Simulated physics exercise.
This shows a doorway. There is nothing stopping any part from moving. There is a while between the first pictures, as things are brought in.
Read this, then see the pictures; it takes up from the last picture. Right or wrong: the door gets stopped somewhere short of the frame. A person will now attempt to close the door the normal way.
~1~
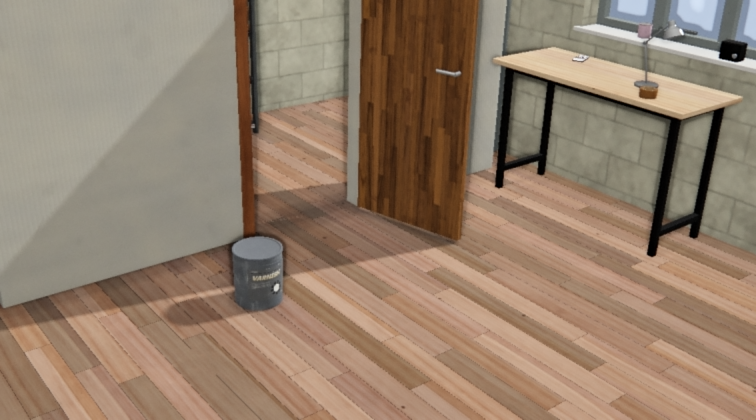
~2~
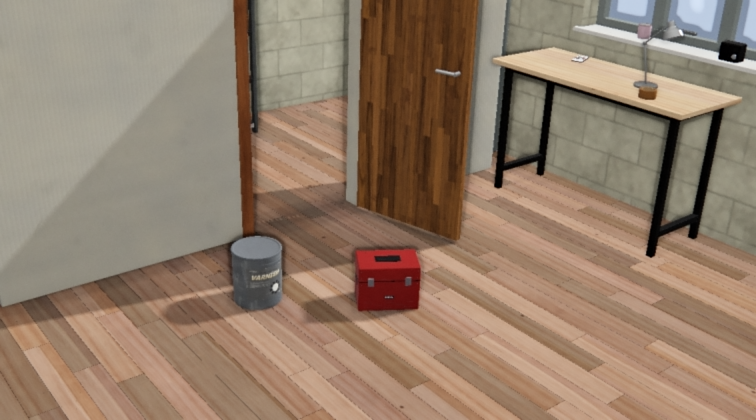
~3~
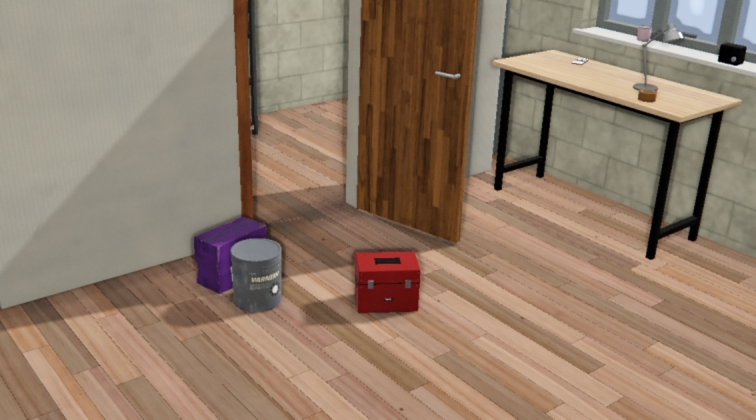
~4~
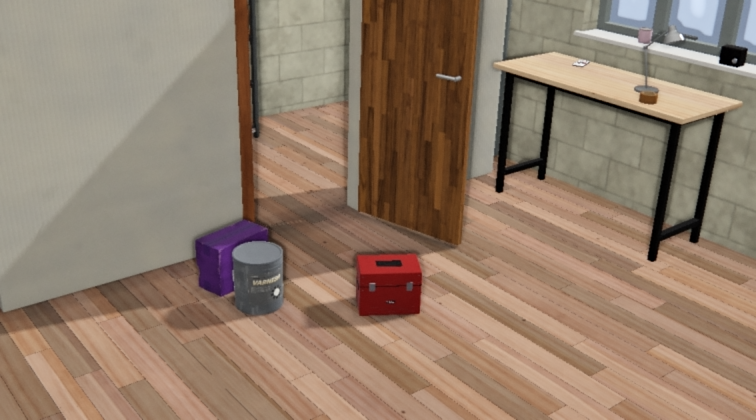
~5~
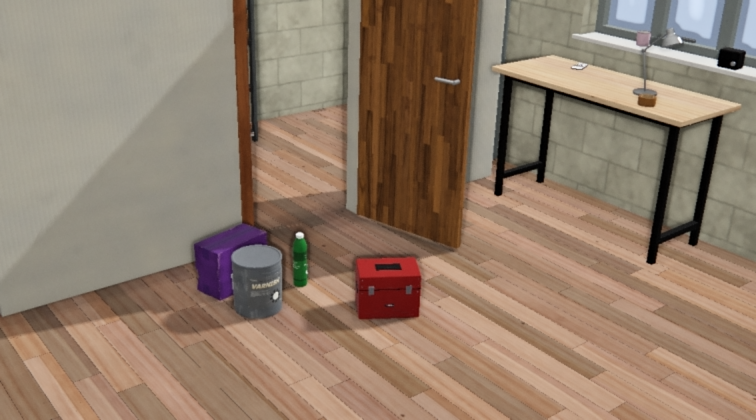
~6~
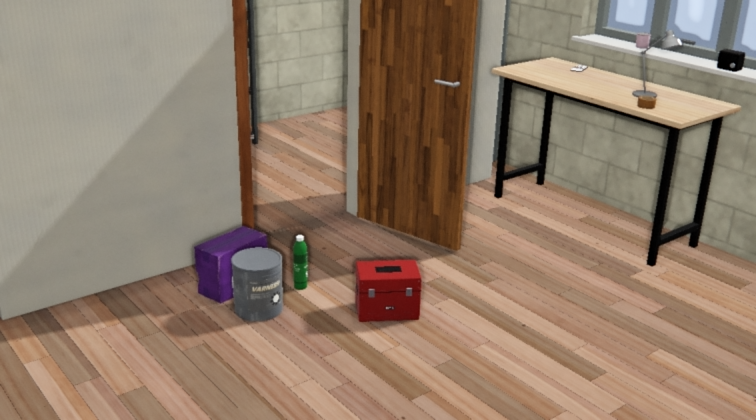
Wrong, it closes properly.
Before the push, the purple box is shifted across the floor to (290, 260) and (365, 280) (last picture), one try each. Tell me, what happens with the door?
In order, the door is hindered, then swings completely to.
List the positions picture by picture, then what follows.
In the first picture, door wide open and still.
In the second picture, door wide open and still; red toolbox (387, 280).
In the third picture, door wide open and still; grey pail (257, 275); purple box (232, 254).
In the fourth picture, door wide open and still; red toolbox (388, 285); grey pail (258, 278).
In the fifth picture, door wide open and still; purple box (232, 261); red toolbox (387, 288).
In the sixth picture, door wide open and still; green bottle (300, 262); grey pail (258, 284).
Then, 1.00 s past the last view, door 70° open.
Then, 1.60 s past the last view, door 34° open.
Finally, door 0° open; all 4 still in place. Final places as the last picture's camera would see them, green bottle near (300, 262).
